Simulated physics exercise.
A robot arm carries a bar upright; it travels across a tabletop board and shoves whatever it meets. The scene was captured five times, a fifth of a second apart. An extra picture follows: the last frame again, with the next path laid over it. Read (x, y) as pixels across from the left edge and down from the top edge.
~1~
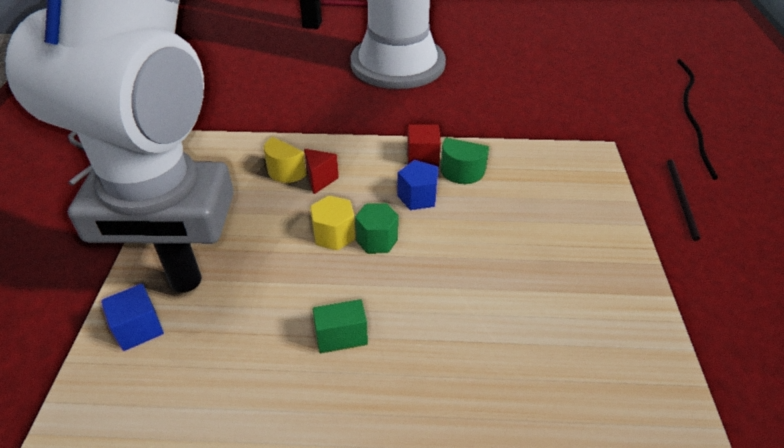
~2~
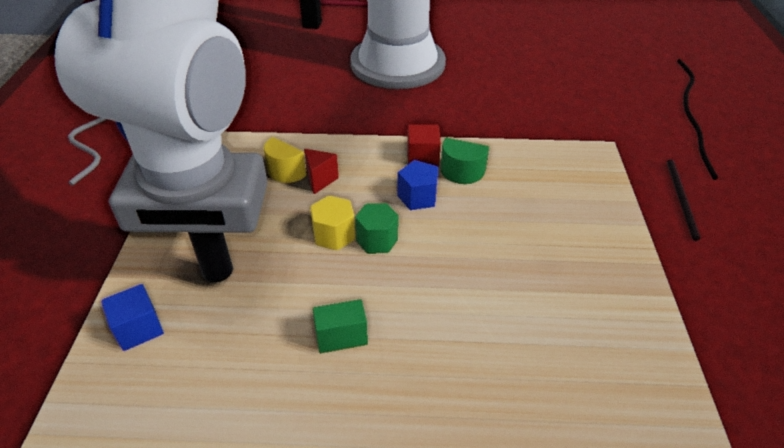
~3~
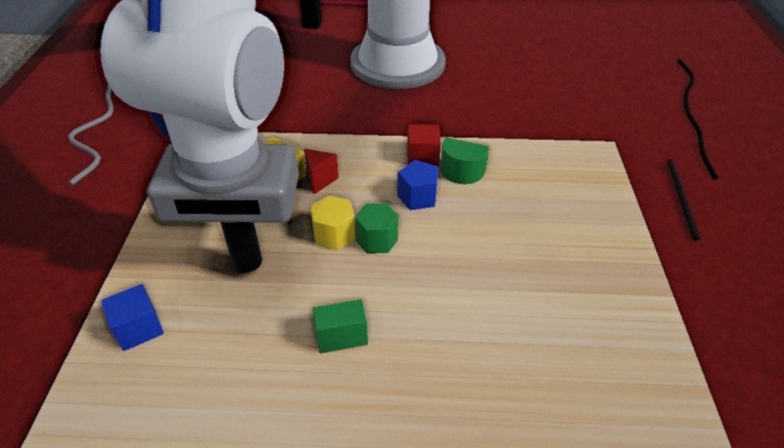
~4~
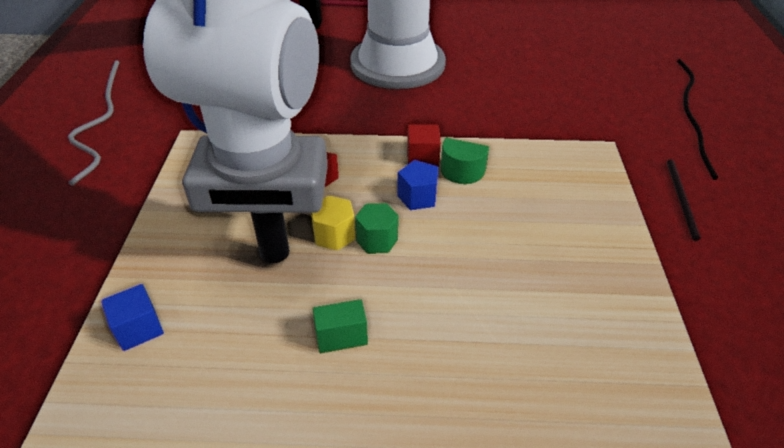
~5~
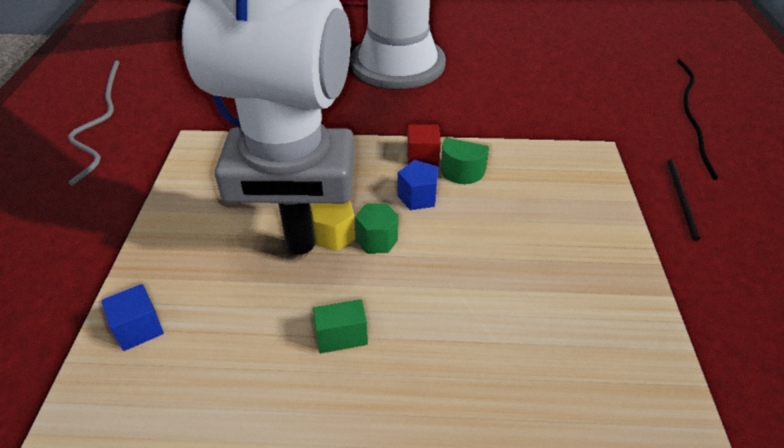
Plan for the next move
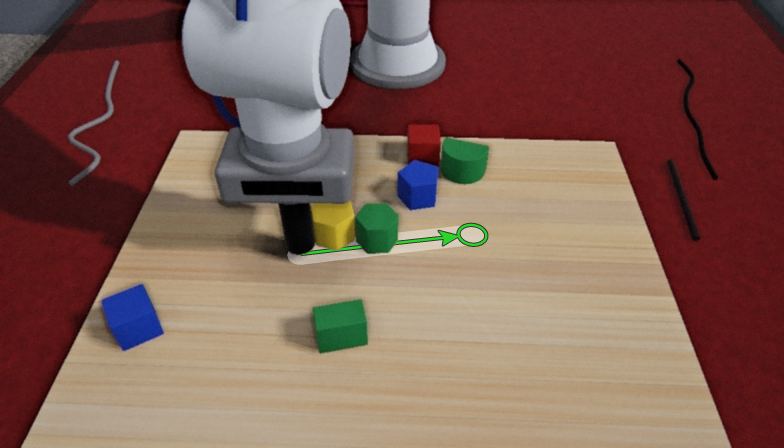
A robot arm with a short black bar slid steadily right and slightly away across the wooden board, ending close beside the yellow six-sided block, while all the coloured blocks stayed where they were.
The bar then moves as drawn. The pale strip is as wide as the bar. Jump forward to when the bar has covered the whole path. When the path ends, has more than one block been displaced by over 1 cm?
I'd say yes.
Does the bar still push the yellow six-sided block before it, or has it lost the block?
The bar loses it on the way.
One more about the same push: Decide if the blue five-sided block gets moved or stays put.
It keeps its position.
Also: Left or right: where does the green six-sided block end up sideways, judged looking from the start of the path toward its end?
It gets pushed left.
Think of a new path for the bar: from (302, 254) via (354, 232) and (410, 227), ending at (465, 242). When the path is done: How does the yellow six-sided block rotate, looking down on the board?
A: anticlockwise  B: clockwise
A (anticlockwise)
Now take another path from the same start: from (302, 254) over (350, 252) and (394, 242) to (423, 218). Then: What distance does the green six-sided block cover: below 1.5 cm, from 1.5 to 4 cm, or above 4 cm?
Upwards of 4 cm.
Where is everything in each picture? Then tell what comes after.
In the first picture, tip of the bar (186, 281), middles of tops, yellow six-sided block (332, 210), green six-sided block (377, 216), blue five-sided block (420, 173).
In the second picture, bar (218, 271), nothing pushed.
In the third picture, bar (248, 262), nothing pushed.
In the fourth picture, bar (275, 253), nothing pushed.
In the fifth picture, bar (301, 245), yellow six-sided block (332, 210), green six-sided block (377, 216), blue five-sided block (420, 173).
The line goes from (302, 254) directly to (472, 235).
What follows on the original path. One third of the way, bar (361, 238); yellow six-sided block (346, 200), turned 25° anticlockwise; green six-sided block (391, 213).
Two thirds of the way, bar (417, 232); yellow six-sided block (346, 200), turned 25° anticlockwise; green six-sided block (443, 202), turned 20° anticlockwise.
At the end, bar (474, 226); yellow six-sided block (346, 200), turned 25° anticlockwise; green six-sided block (472, 188), turned 55° anticlockwise; blue five-sided block unmoved.
